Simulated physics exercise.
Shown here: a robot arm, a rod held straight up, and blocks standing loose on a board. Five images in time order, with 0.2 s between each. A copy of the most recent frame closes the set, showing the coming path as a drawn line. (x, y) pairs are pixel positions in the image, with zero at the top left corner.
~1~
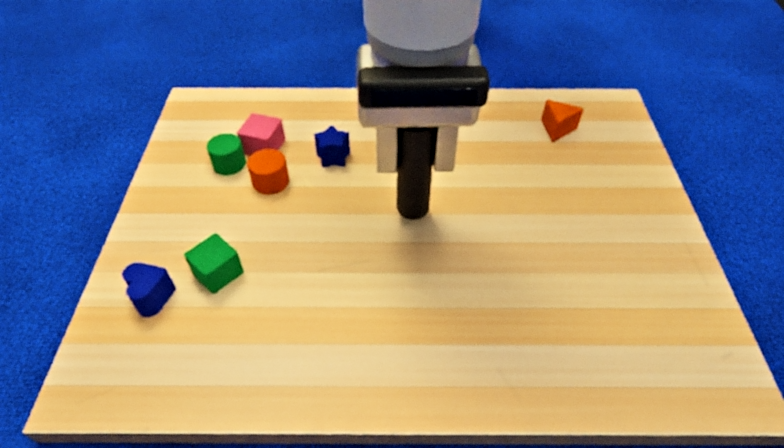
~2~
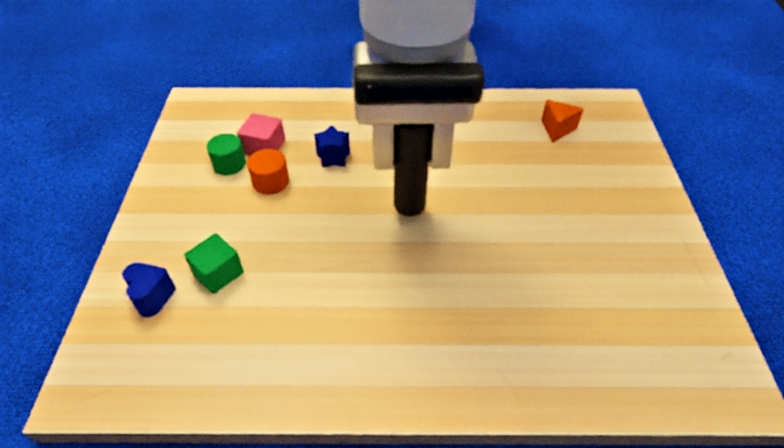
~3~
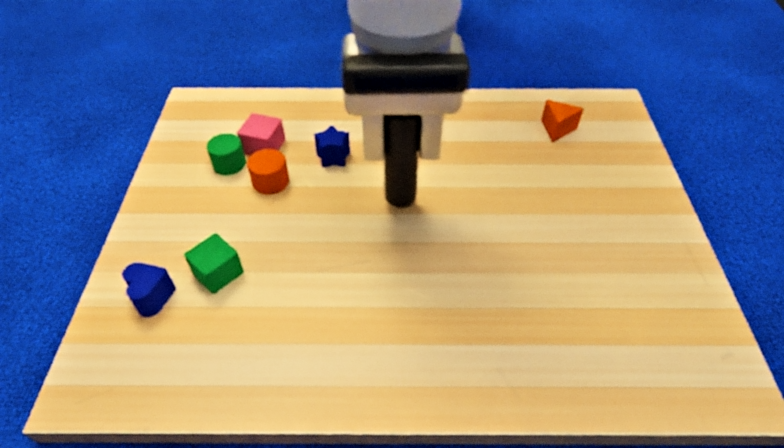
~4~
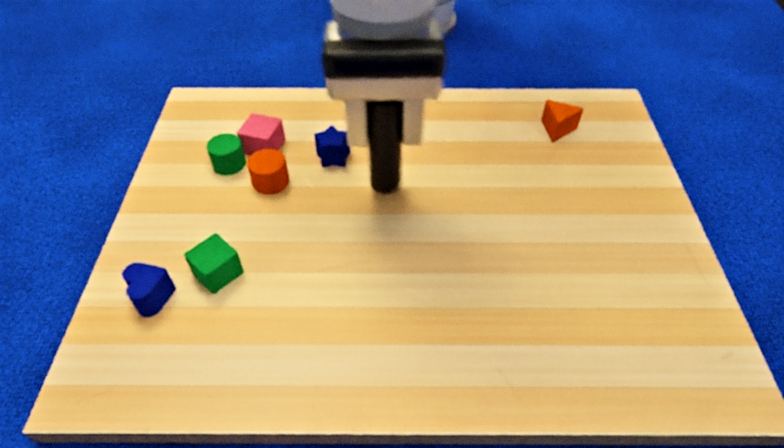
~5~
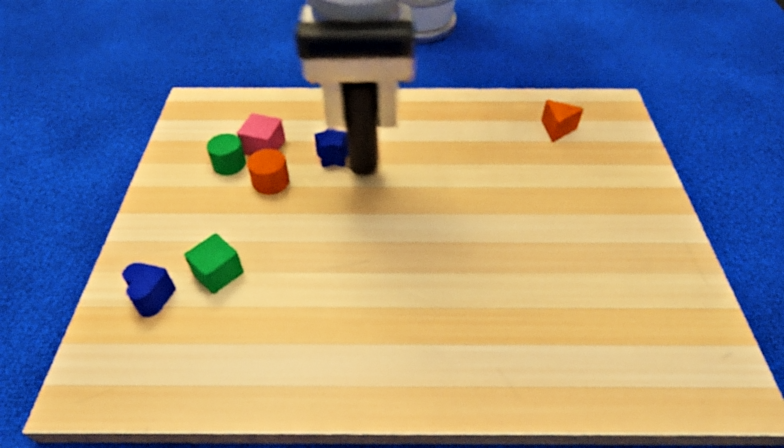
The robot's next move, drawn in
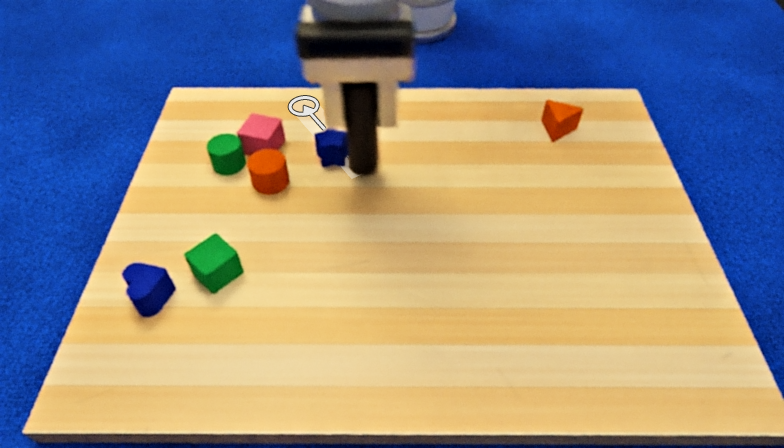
To begin with, a robot arm holds a dark upright rod near the middle of a wooden board scattered with small coloured blocks. The rod moves slightly away and to the left, then travels further that way until it is close beside the blue star, while the blocks stay still.
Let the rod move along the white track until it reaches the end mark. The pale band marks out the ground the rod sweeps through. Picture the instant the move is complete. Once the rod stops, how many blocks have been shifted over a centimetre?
Put simply, one block is moved more than 1 cm.
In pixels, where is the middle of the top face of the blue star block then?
I think it will end close to (303, 125).
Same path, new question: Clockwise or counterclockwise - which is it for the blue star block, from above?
The block spins anticlockwise.
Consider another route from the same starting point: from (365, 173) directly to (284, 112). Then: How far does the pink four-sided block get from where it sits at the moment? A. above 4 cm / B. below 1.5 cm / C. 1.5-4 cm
(C)
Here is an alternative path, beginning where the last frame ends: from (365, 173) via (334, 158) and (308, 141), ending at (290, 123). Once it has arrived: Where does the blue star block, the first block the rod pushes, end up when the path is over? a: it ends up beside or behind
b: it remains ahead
That would be b.
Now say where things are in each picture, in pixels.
The first picture shows lower end of the rod at (413, 208), tops of blocks, pink four-sided block at (259, 125), blue star block at (331, 136).
The second picture shows rod at (410, 205), blocks as before.
The third picture shows rod at (401, 196), blocks as before.
The fourth picture shows rod at (386, 183), blocks as before.
The fifth picture shows rod at (364, 165), pink four-sided block at (259, 125), blue star block at (331, 136).
The drawn path runs straight from (365, 173) to (304, 106).
The first path, step by step. One third of the way, rod at (342, 141); blue star block at (313, 128), turned 15° anticlockwise.
Two thirds of the way, rod at (321, 119); blue star block at (303, 125), turned 55° anticlockwise.
At the end, rod at (303, 98); pink four-sided block not moved; blue star block at (303, 125), turned 55° anticlockwise.
